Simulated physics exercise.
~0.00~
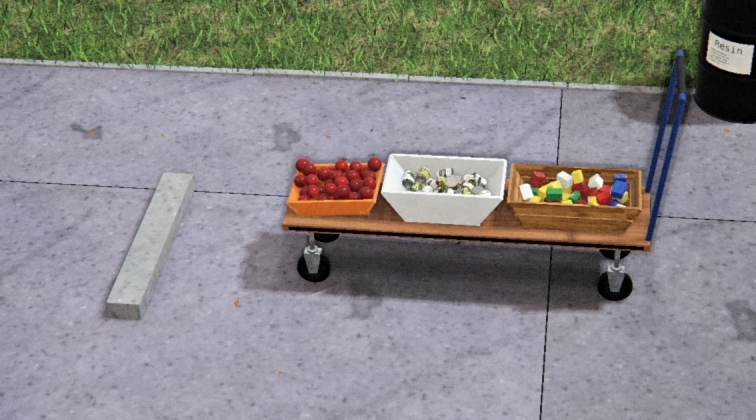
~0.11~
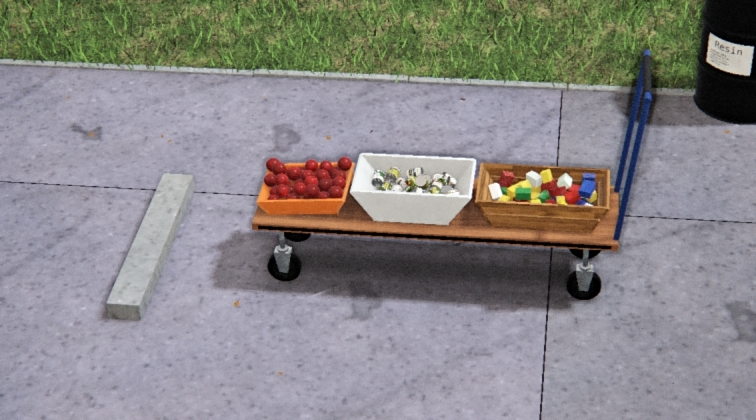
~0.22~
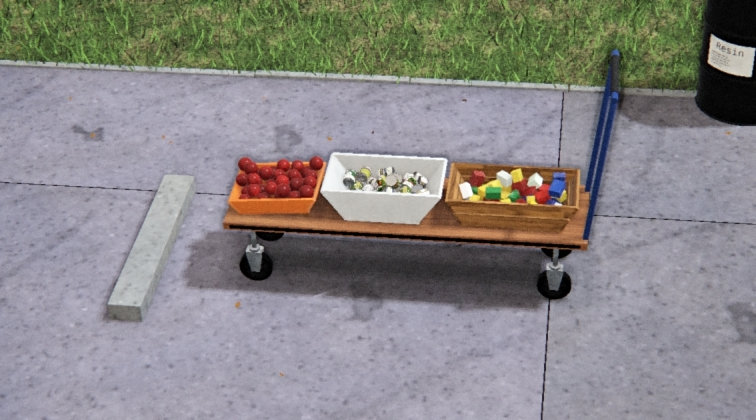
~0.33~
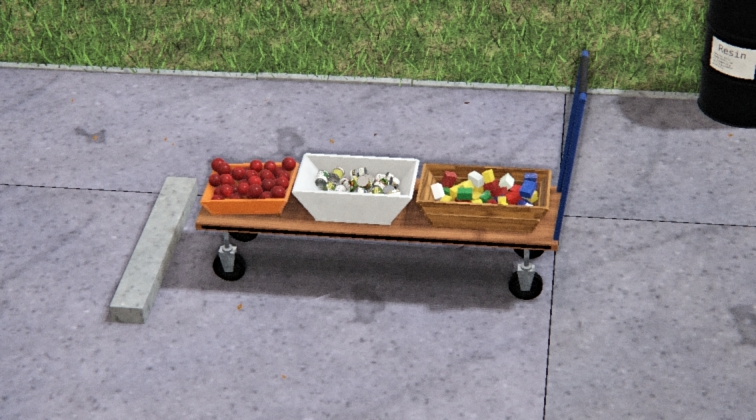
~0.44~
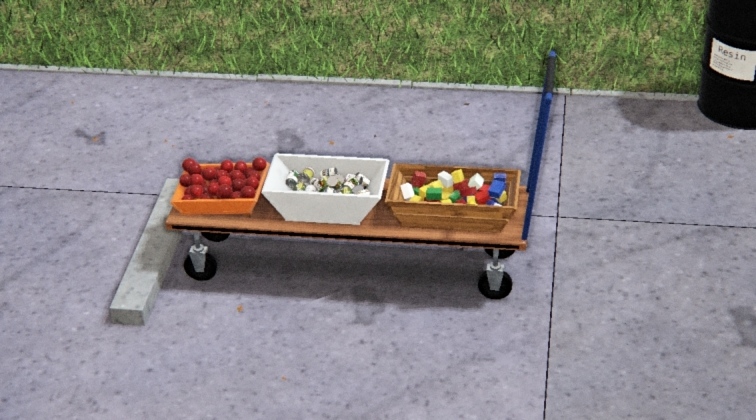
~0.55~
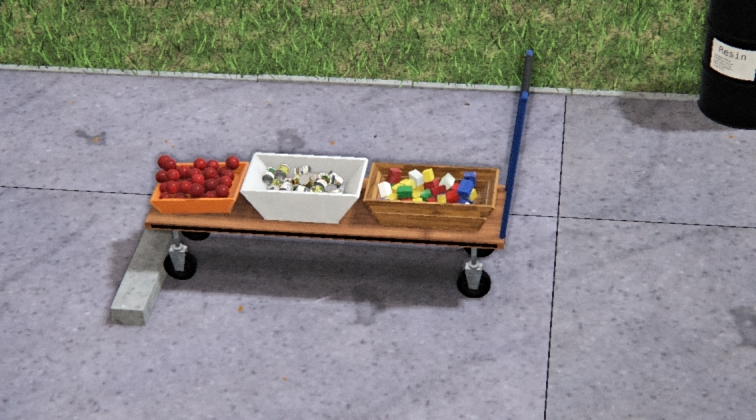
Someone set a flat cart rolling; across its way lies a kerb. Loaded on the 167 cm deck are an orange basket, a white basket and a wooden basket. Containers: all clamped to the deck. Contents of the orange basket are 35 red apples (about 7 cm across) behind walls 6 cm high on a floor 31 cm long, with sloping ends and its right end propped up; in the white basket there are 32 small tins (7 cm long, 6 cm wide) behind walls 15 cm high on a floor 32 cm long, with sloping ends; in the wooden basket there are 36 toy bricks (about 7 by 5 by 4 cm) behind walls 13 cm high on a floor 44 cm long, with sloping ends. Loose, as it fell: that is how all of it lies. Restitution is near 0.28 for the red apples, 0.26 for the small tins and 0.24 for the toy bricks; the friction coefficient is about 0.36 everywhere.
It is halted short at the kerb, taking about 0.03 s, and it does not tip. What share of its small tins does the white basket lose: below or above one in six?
Below one sixth of the small tins spill out of the white basket.
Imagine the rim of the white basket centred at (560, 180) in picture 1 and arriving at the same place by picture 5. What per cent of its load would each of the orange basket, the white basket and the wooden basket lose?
Result - orange basket: 60 per cent; white basket: 10 per cent; wooden basket: 0 per cent.
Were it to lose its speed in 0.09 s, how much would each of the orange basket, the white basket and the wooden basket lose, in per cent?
You'd end up with orange basket at 30 %, white basket at 0 % and wooden basket at 0 %.
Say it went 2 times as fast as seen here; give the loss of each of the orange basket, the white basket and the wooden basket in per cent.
In that case the orange basket sheds 60 per cent, the white basket 10 per cent and the wooden basket 0 per cent.
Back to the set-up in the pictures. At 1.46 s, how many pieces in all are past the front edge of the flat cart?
Roughly 8 pieces.
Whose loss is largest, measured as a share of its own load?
Result: Orange basket.
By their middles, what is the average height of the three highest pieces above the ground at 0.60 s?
Close to 52 cm, on average.
After 0.60 s, 2 of 35 out of the orange basket, 0 of 32 out of the white basket and 0 of 36 out of the wooden basket.
After 0.72 s, 5 of 35 out of the orange basket, 0 of 32 out of the white basket and 0 of 36 out of the wooden basket.
After 0.95 s, 9 of 35 out of the orange basket, 0 of 32 out of the white basket and 0 of 36 out of the wooden basket.
Outcome (at 1.46 s), 9 of 35 out of the orange basket, 0 of 32 out of the white basket and 0 of 36 out of the wooden basket. Asked share, 0 of 32, 0 per cent.
